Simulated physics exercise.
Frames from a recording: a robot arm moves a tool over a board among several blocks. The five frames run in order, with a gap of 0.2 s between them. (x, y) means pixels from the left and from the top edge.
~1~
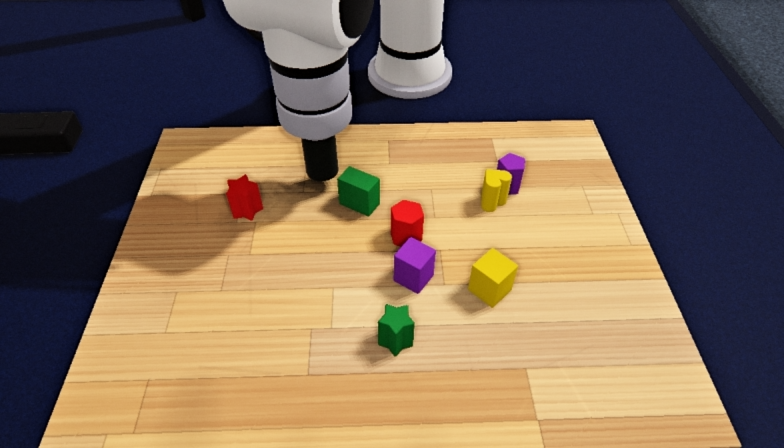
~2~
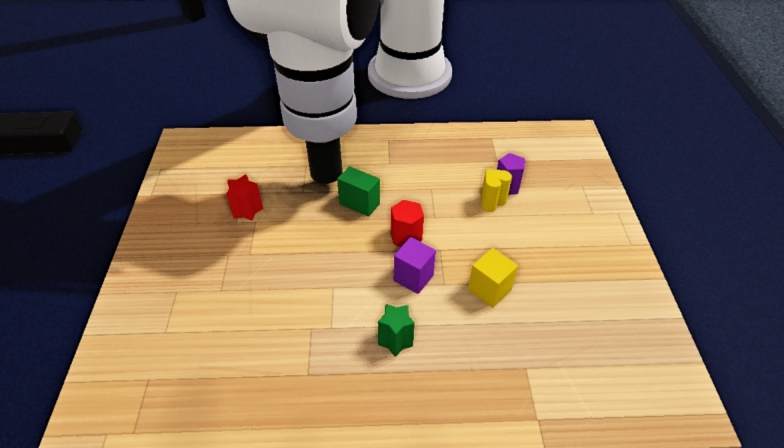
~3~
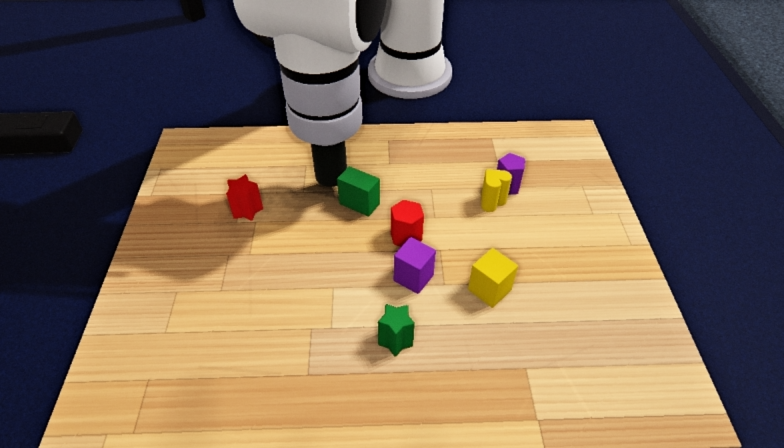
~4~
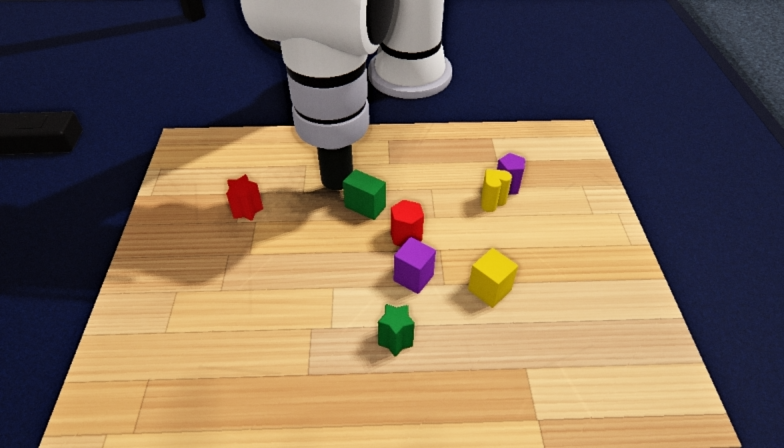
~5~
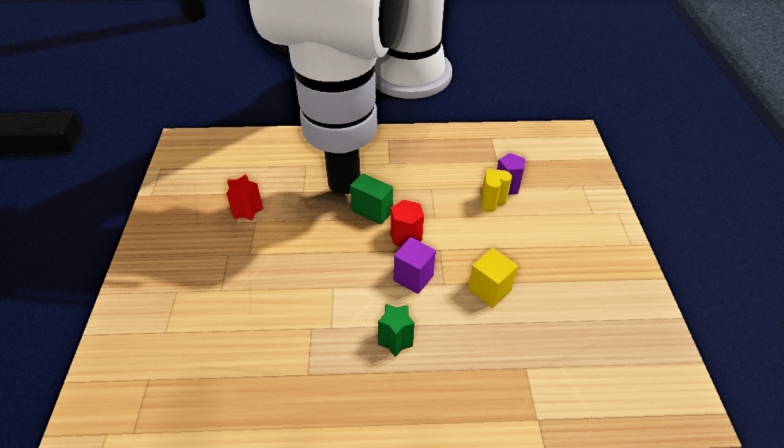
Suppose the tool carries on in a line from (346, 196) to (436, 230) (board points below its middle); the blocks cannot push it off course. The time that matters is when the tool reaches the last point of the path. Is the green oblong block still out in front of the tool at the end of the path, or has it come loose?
The tool still has the green oblong block in front of it when the path ends.
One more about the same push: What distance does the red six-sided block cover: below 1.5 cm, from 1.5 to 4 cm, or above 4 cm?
The block shifts more than 4 cm.
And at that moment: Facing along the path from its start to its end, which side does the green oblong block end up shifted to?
Out to the right.
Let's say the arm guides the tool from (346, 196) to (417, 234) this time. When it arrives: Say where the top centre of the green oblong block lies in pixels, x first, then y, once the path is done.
It is at (446, 230).
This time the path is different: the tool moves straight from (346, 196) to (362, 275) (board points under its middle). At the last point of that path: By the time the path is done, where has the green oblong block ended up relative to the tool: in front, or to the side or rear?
The tool will have lost it.
What follows on the original path. One third of the way, tool (374, 195); green oblong block (400, 200), turned 15° clockwise; red six-sided block (421, 221).
Two thirds of the way, tool (405, 206); green oblong block (430, 215), turned 30° clockwise; red six-sided block (445, 240), turned 15° clockwise.
At the end, tool (437, 217); green oblong block (458, 231), turned 50° clockwise; red six-sided block (462, 260), turned 35° clockwise; purple square not moved; yellow square (496, 268), turned 15° anticlockwise.
